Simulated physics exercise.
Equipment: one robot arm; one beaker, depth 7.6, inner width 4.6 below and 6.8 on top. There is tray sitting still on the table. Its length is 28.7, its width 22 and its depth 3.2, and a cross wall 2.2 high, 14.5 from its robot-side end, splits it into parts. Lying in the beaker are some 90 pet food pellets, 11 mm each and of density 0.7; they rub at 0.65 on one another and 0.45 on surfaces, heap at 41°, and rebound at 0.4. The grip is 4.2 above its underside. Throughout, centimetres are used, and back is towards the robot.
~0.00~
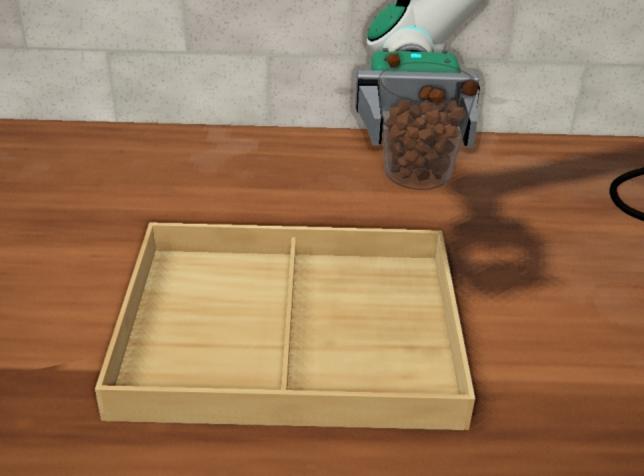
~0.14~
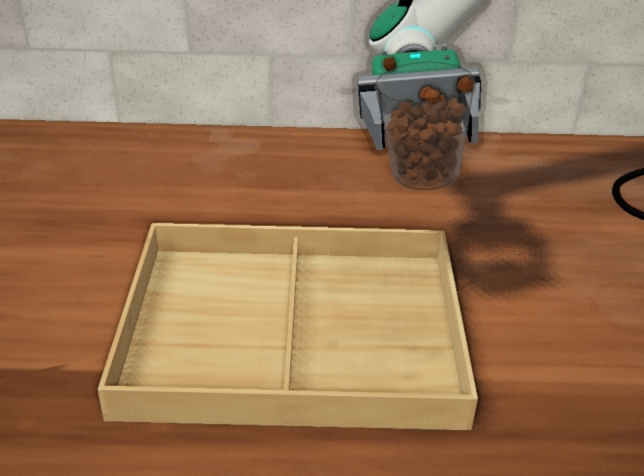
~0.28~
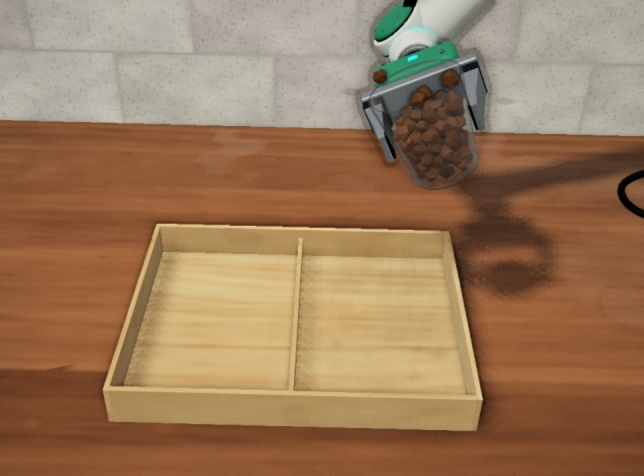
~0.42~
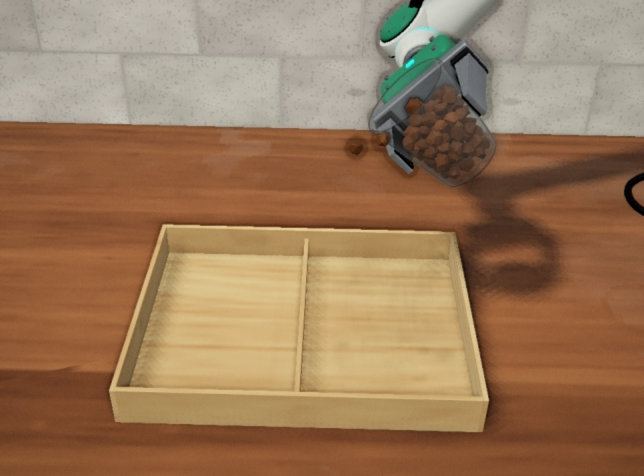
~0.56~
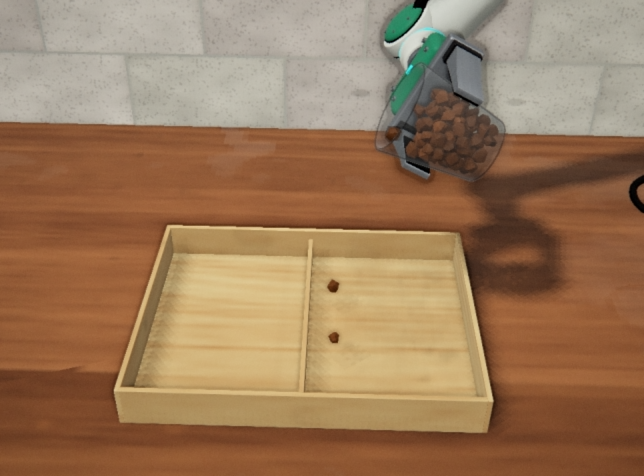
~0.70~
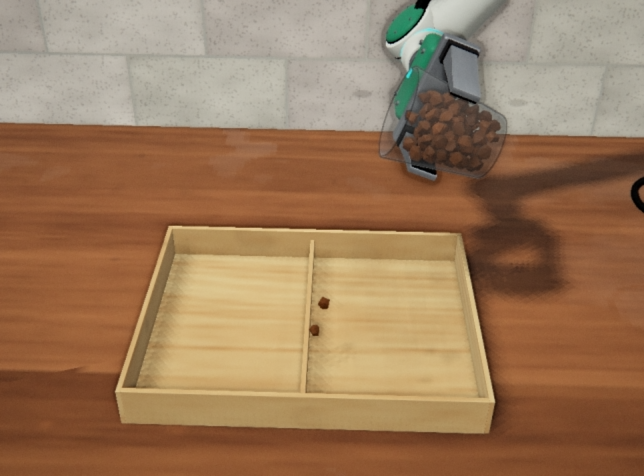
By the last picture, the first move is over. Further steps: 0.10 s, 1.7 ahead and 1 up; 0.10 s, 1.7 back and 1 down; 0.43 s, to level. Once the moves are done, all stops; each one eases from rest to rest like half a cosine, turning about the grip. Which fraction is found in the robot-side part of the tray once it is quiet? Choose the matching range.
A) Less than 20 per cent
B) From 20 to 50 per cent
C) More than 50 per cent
(A) Less than 20 per cent.
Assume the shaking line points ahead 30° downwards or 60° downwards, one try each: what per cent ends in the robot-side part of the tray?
Near 5 and 5 percent respectively.
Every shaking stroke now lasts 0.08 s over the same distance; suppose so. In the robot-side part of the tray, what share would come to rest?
In that case around 15 per cent.
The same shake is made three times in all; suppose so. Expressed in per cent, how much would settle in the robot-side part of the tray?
Probably about 25 in a hundred.
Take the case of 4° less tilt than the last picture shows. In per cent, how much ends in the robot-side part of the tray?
About 5 %.
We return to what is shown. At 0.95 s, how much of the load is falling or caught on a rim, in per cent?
Estimated fraction: Near 10 %.
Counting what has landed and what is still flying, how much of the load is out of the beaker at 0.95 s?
I'd say some 10 percent.
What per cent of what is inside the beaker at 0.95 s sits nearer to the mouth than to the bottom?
Share in the mouth half: About 55 %.
After 0.95 s, tilted 67° forward, highest piece 22 above the table; 79 in the beaker, 2 in the robot-side part, 9 in flight or on a rim.
After 1.20 s, tilted 14° forward, highest piece 24 above the table; 78 in the beaker, 9 in the robot-side part, 3 in the far-side part.
After 1.53 s, level, highest piece 24 above the table; 78 in the beaker, 9 in the robot-side part, 3 in the far-side part.
After 2.58 s, level, highest piece 24 above the table; 78 in the beaker, 9 in the robot-side part, 3 in the far-side part.
At rest, 78 in the beaker, 9 in the robot-side part, 3 in the far-side part. That is 10 % in the robot-side part of the tray.
